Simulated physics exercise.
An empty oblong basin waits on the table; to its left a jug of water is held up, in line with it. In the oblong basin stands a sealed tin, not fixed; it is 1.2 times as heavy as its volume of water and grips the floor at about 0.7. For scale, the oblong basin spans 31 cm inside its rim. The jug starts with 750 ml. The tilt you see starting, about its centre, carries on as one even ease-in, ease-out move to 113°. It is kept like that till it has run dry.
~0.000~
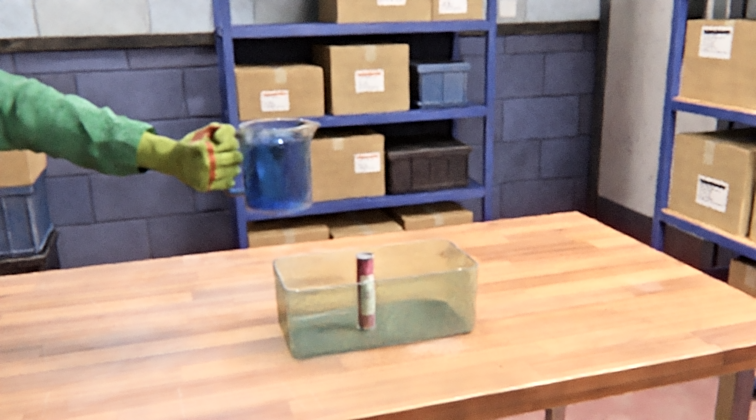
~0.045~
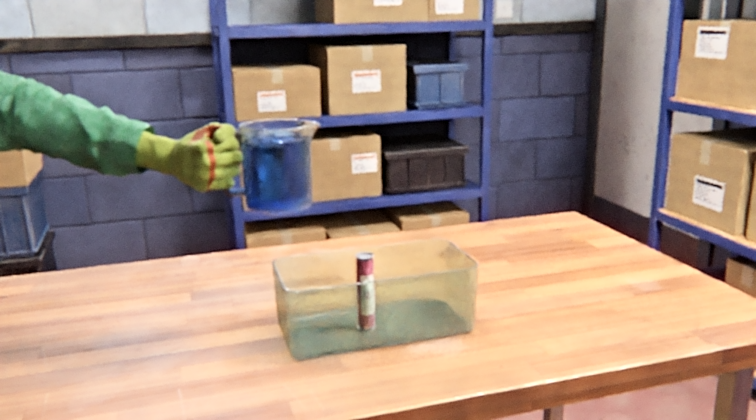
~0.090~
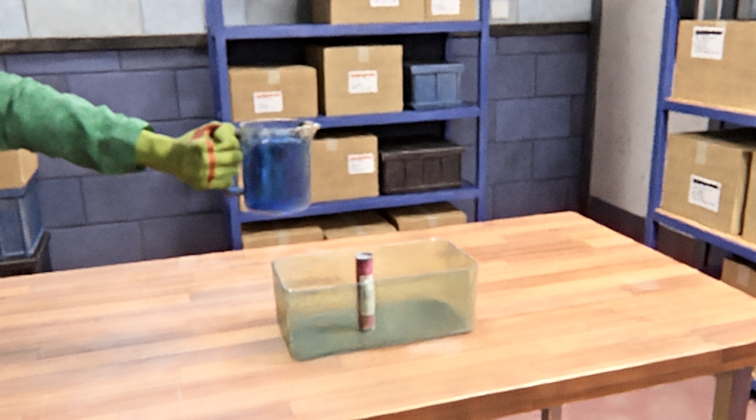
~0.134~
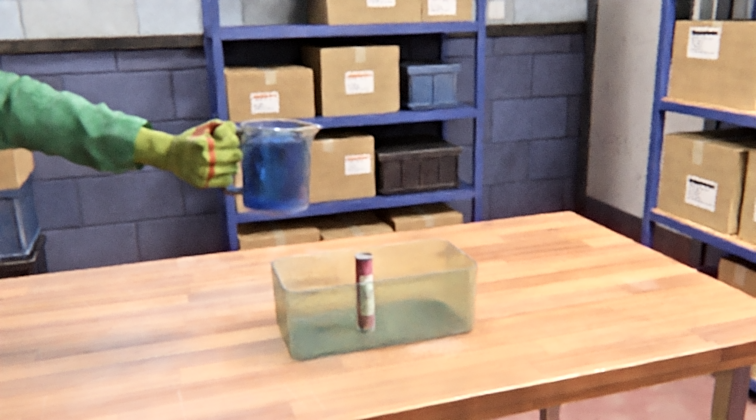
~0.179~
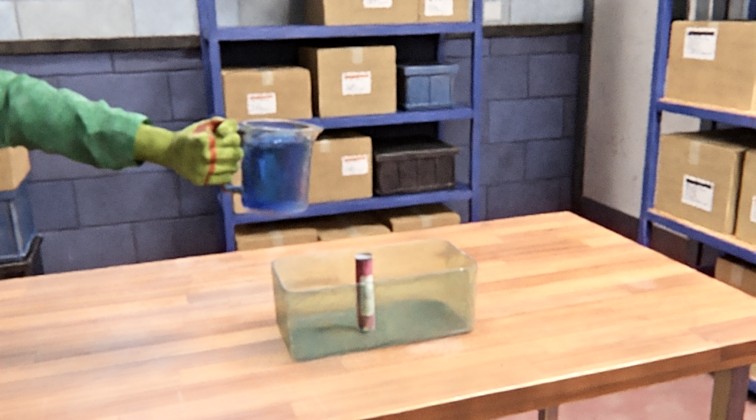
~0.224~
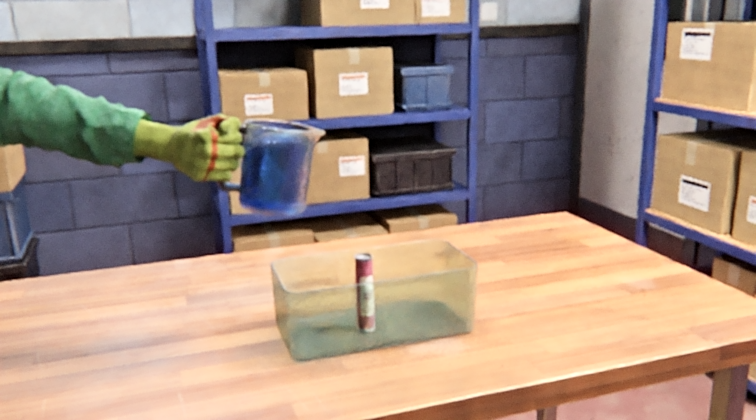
A gloved hand holds a jug of blue liquid and tilts it slightly toward the right.
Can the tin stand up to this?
The tin falls.
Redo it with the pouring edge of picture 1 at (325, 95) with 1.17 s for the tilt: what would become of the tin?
Then it remains upright.
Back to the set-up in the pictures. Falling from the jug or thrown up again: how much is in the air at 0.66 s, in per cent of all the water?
About 16 per cent.
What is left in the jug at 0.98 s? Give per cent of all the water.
Some 24 per cent.
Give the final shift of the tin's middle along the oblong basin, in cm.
About 8.5 cm.
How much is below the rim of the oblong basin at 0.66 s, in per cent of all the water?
About 2 per cent.
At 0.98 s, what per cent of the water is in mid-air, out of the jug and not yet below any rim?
Near 26 in a hundred.
After 0.66 s the tilt is 67° and 81 per cent is still to pour; the tin stands where it began.
After 0.98 s the tilt is 105° and 24 per cent is still to pour; the tin stands where it began.
After 1.32 s the tilt is 113° and 1 per cent is still to pour; the tin leans 38°.
After 1.68 s the tilt is 113° and 0 per cent is still to pour; the tin lies on its side.
In the end the tin lies on its side.
